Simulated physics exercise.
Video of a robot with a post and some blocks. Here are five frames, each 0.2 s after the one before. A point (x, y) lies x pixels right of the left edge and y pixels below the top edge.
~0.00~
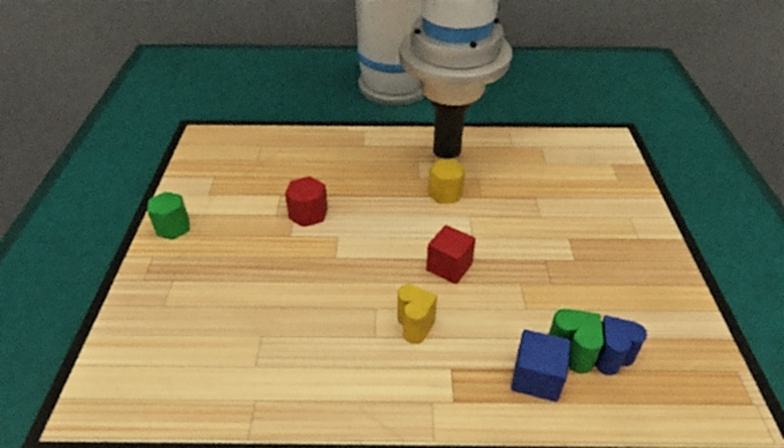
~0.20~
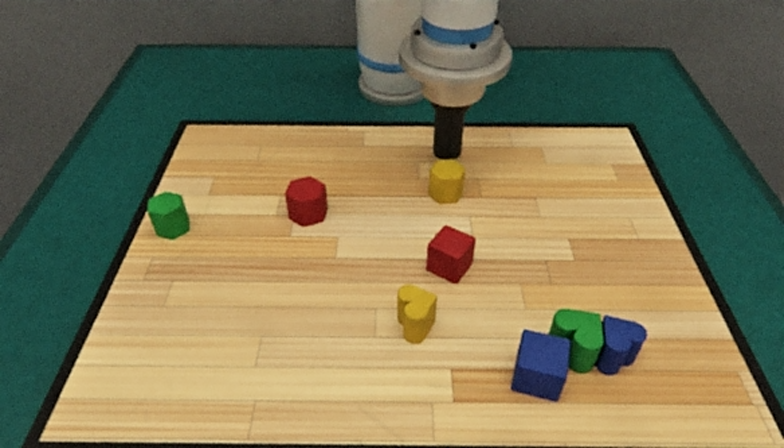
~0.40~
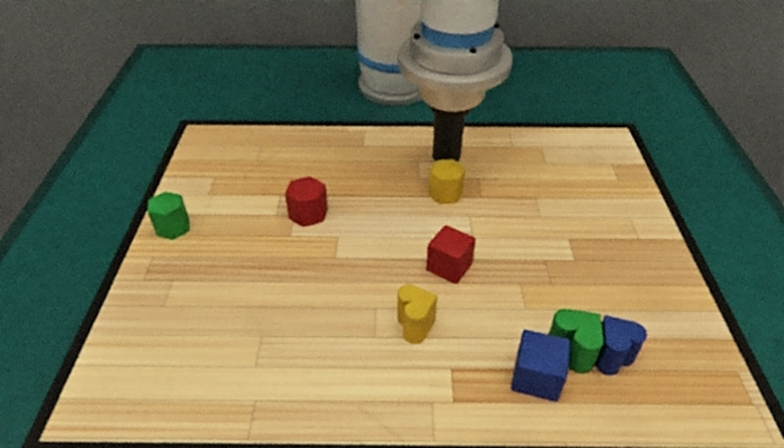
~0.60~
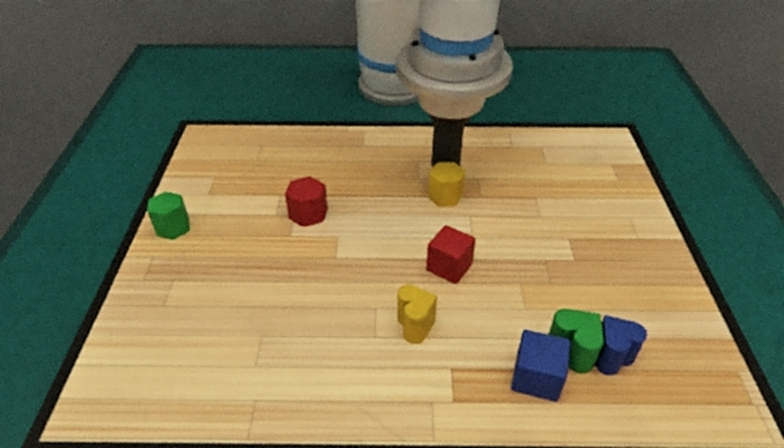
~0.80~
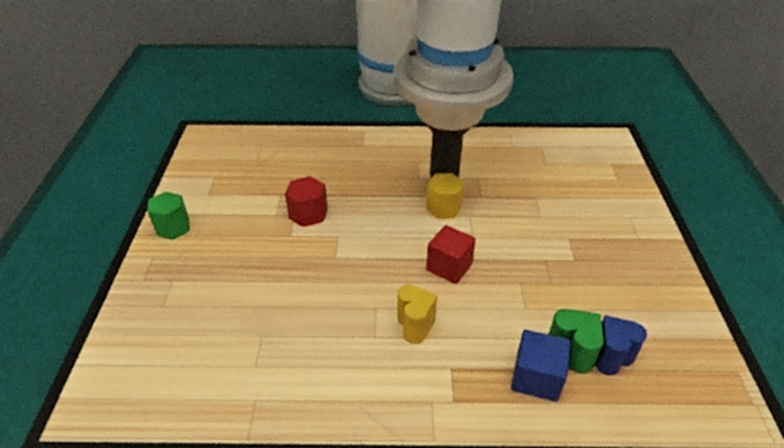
A robot arm moves its black post forward, nudging the yellow six-sided block slightly toward the viewer.
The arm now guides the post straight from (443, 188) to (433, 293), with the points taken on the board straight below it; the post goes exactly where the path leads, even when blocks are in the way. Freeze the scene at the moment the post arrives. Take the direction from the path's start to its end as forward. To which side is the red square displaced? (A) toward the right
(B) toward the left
(B)
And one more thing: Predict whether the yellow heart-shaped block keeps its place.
Here the yellow heart-shaped block moves off its spot.
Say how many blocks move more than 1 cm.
It moves three or more blocks.
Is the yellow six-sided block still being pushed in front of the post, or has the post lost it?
It sits in front of the post.
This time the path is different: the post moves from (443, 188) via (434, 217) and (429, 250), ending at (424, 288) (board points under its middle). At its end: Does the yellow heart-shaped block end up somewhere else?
Yes, it checks out.
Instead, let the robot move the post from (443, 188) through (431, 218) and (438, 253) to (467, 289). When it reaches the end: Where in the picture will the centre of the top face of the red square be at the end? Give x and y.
Its top middle: (462, 296).
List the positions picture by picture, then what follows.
Lower end of the post at (447, 151), tops of blocks, yellow heart-shaped block at (416, 300), yellow six-sided block at (448, 168), red square at (452, 240), in the first frame.
Post at (447, 152), blocks as before, in the second frame.
Post at (446, 157), blocks as before, in the third frame.
Post at (446, 164), yellow six-sided block at (447, 171), in the fourth frame.
Post at (444, 175), yellow heart-shaped block at (416, 300), yellow six-sided block at (446, 183), red square at (452, 240), in the fifth frame.
What follows on the original path. One third of the way, post at (443, 206); yellow six-sided block at (441, 216); red square at (452, 245).
Two thirds of the way, post at (439, 241); yellow six-sided block at (428, 252), turned 30° clockwise; red square at (452, 276), turned 70° anticlockwise.
At the end, post at (434, 280); yellow heart-shaped block at (405, 321); yellow six-sided block at (419, 293), turned 35° clockwise; red square at (463, 301), turned 100° anticlockwise.
